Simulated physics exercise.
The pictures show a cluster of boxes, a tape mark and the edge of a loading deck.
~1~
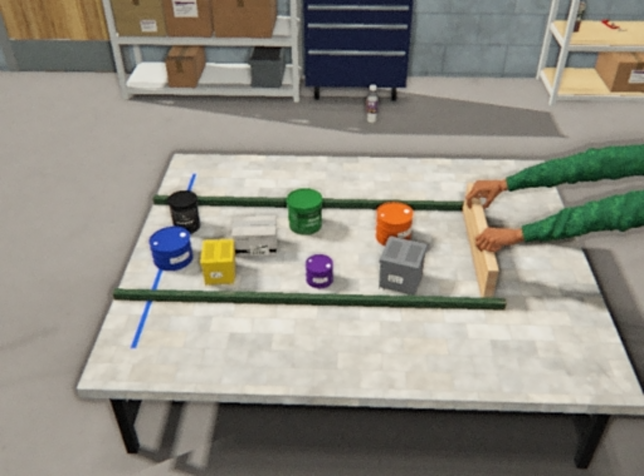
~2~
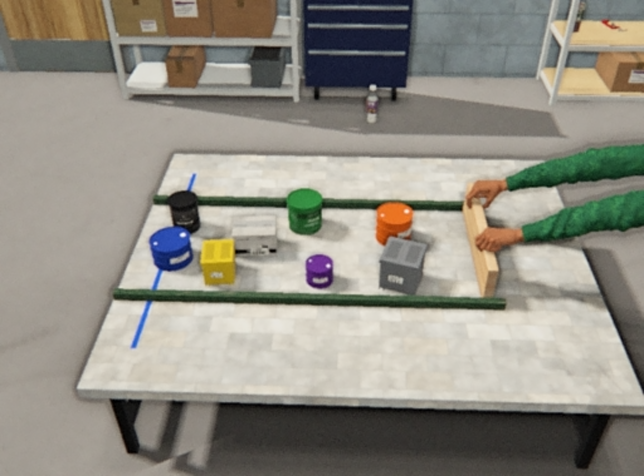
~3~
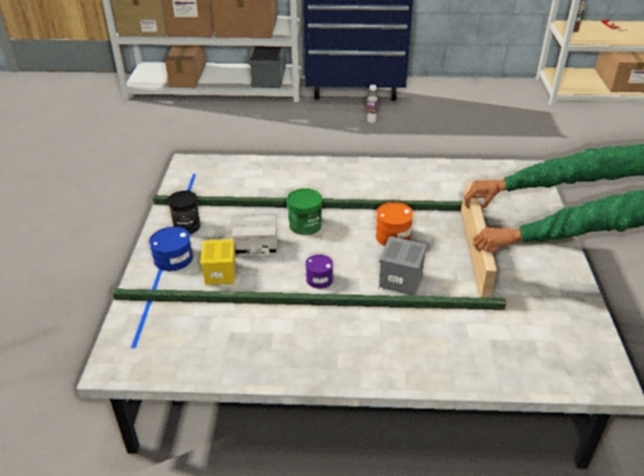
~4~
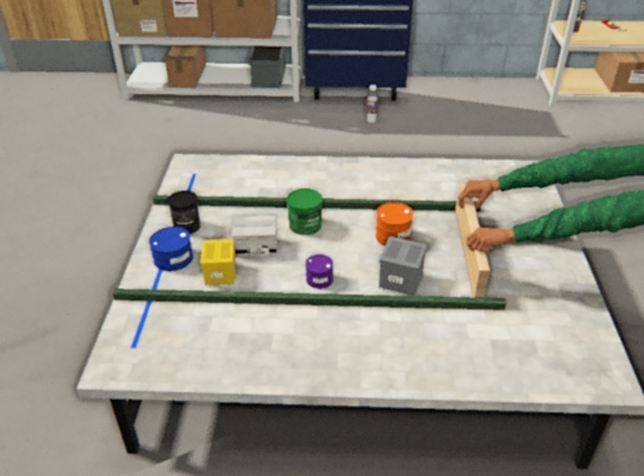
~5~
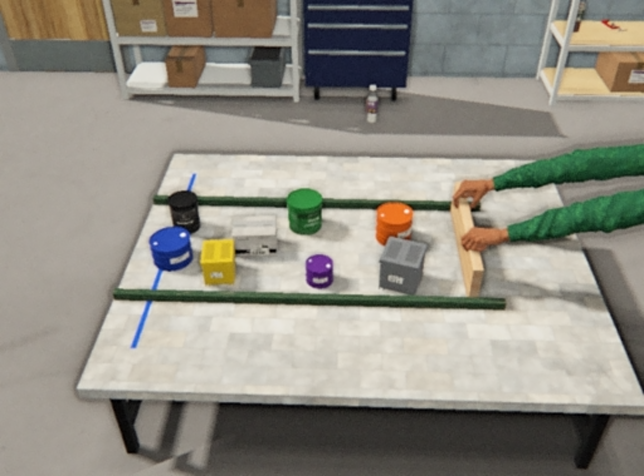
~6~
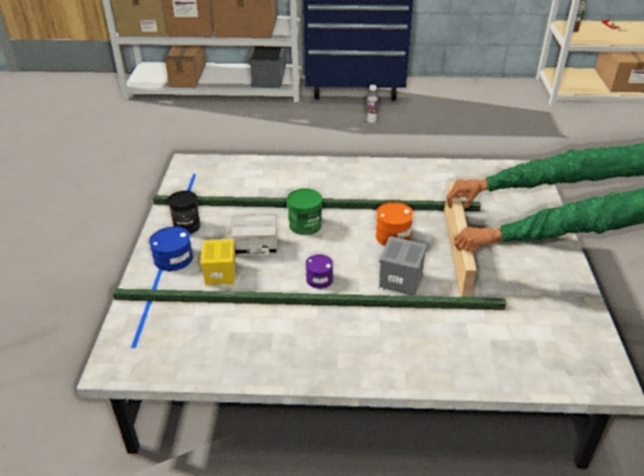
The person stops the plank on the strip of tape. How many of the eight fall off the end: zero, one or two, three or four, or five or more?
As it turns out, the number that fall off is five or more.
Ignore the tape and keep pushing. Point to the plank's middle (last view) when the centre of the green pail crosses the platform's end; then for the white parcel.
For the green pail at (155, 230), for the white parcel at (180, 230).
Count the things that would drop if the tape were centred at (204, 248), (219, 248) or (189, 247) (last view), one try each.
It would be 2, 0 and 2.
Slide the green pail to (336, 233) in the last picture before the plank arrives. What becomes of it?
Then it remains up.
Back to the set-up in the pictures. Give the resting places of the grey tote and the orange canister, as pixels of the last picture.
First (136, 264), then (153, 225).
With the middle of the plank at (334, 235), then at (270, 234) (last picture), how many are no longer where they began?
At the one place 4, at the other 7.
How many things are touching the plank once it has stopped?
The number is 3.
Soon after, none off yet; blue canister at rest near (171, 249); black pail at rest near (185, 213); yellow tote at rest near (219, 263).
By the end, the number that fall off is five or more; fallen, purple canister, white parcel, yellow tote, black pail and blue canister.
